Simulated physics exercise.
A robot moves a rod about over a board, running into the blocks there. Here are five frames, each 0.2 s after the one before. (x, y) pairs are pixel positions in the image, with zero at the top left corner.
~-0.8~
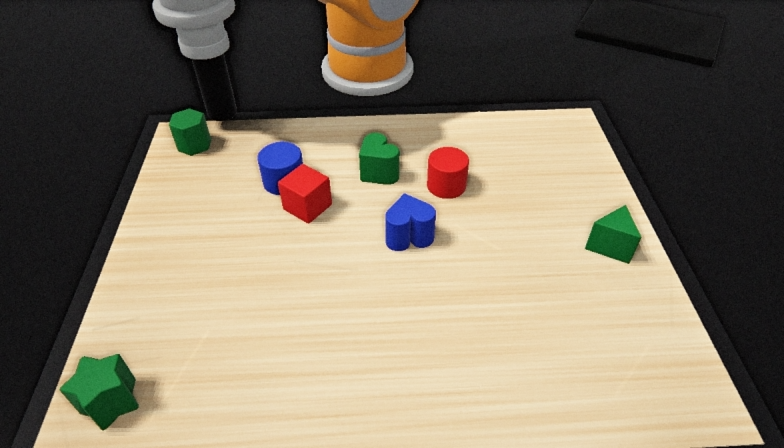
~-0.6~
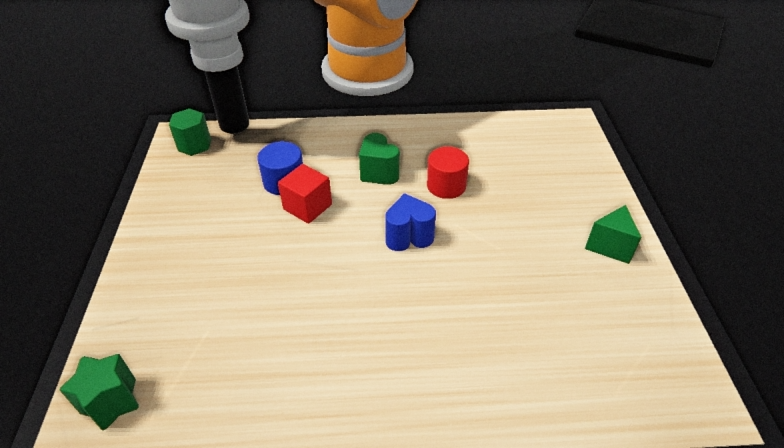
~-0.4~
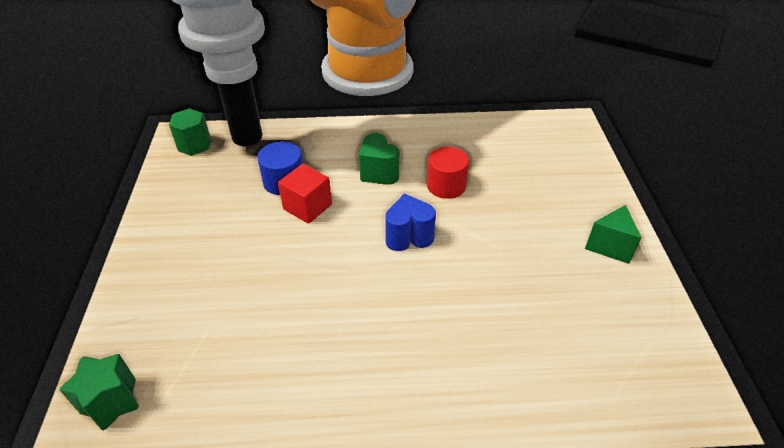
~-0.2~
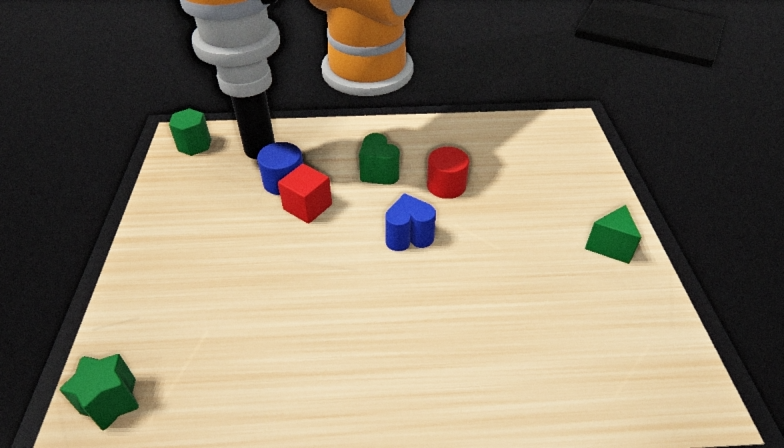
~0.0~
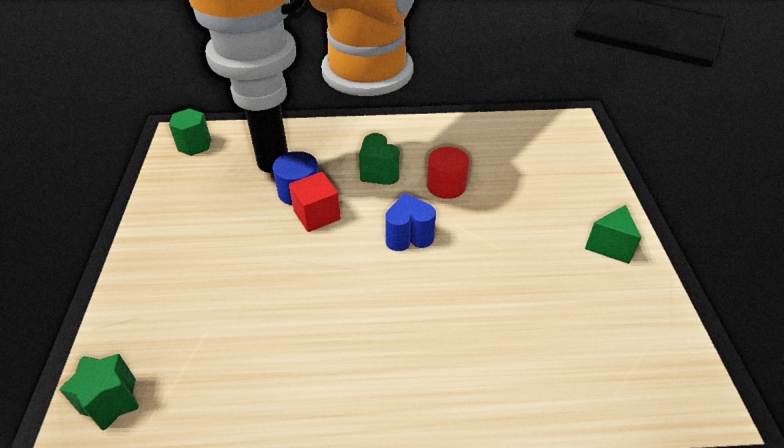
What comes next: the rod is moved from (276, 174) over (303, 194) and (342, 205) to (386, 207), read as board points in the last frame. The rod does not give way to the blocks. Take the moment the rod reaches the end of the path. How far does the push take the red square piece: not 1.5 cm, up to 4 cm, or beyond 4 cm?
Net shift: Above 4 cm.
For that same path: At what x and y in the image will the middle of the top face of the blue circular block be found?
Close to (371, 208).
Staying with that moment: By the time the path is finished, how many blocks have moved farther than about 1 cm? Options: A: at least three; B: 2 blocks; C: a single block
The answer is B.
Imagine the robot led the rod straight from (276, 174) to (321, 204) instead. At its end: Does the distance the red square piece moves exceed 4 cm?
Answer: Yes.
On the path given first. One third of the way, rod (301, 184); blue circular block (325, 186); red square piece (340, 213), turned 15° clockwise.
Two thirds of the way, rod (342, 196); blue circular block (356, 204); red square piece (355, 236), turned 20° clockwise.
At the end, rod (386, 197); blue circular block (371, 208); red square piece (355, 241), turned 25° clockwise; green heart-shaped block unmoved; blue heart-shaped block (414, 213), turned 15° anticlockwise.
